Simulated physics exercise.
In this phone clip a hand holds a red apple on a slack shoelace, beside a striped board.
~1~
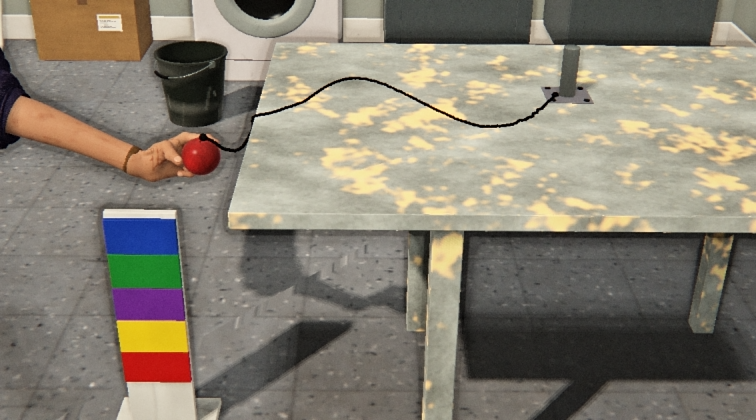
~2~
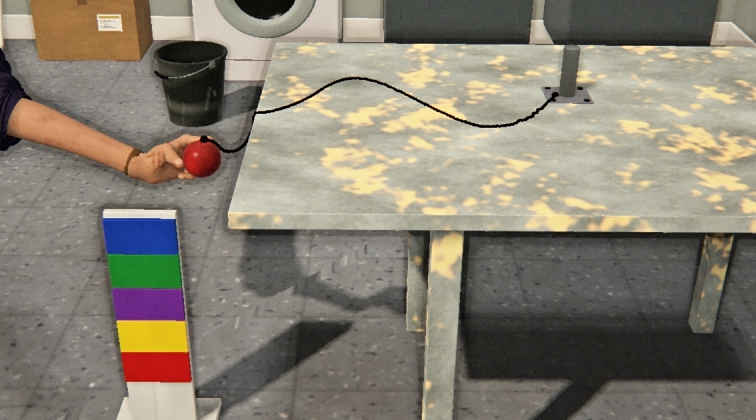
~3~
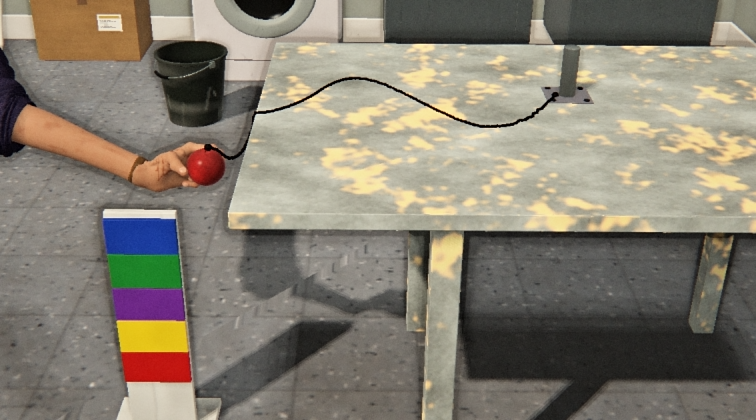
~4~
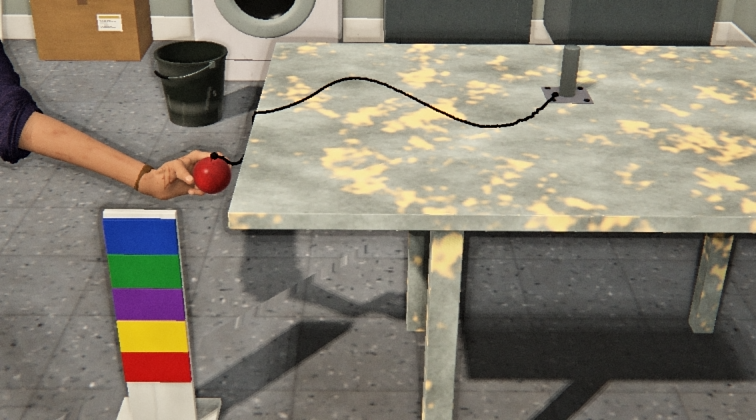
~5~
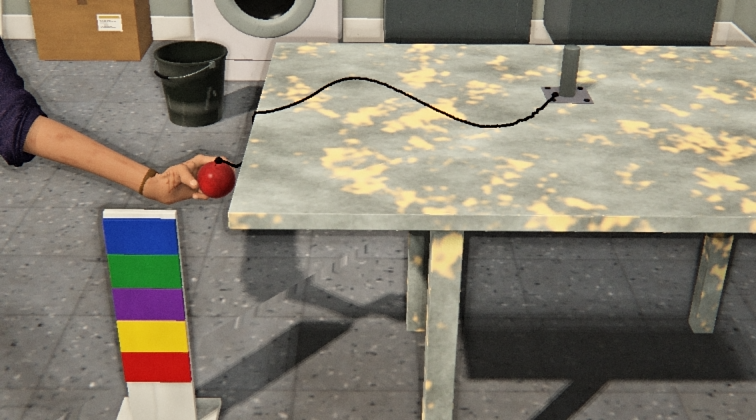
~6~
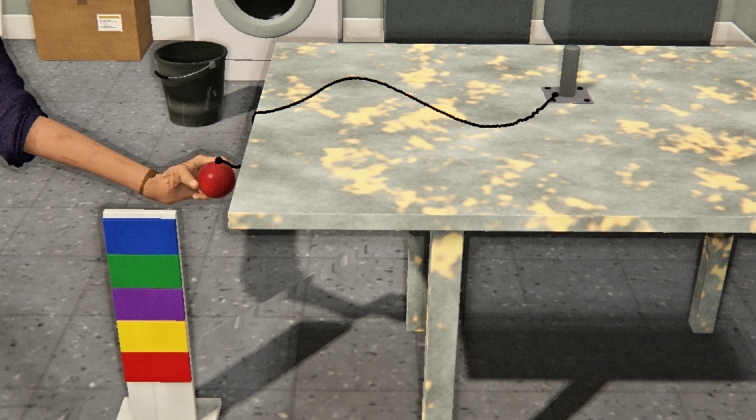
We see a hand holding a small, round red object on a slack black cord attached to a post on a mottled table, beside a striped board. The hand lowers the object slightly, shifting right, then stays still.
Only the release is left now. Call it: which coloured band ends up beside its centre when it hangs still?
Yellow, beside its centre.
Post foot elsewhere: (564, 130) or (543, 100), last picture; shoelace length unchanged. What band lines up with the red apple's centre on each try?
Red; red.
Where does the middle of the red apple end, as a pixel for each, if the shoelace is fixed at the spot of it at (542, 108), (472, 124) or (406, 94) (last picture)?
Results: (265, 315); (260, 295); (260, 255).
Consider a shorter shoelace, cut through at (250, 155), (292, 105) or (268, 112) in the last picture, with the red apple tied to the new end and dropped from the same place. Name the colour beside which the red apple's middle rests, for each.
The bands would be purple, blue and green, in that order.
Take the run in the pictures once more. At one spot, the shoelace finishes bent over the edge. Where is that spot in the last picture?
That spot is near (361, 79).
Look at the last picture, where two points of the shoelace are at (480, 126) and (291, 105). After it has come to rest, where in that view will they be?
About (429, 103), and the other about (261, 217).
Soon after, apple near (265, 305); level with purple.
Then, apple near (267, 326); level with yellow.
At rest, apple near (270, 330); level with yellow. Its middle rests at the yellow band.
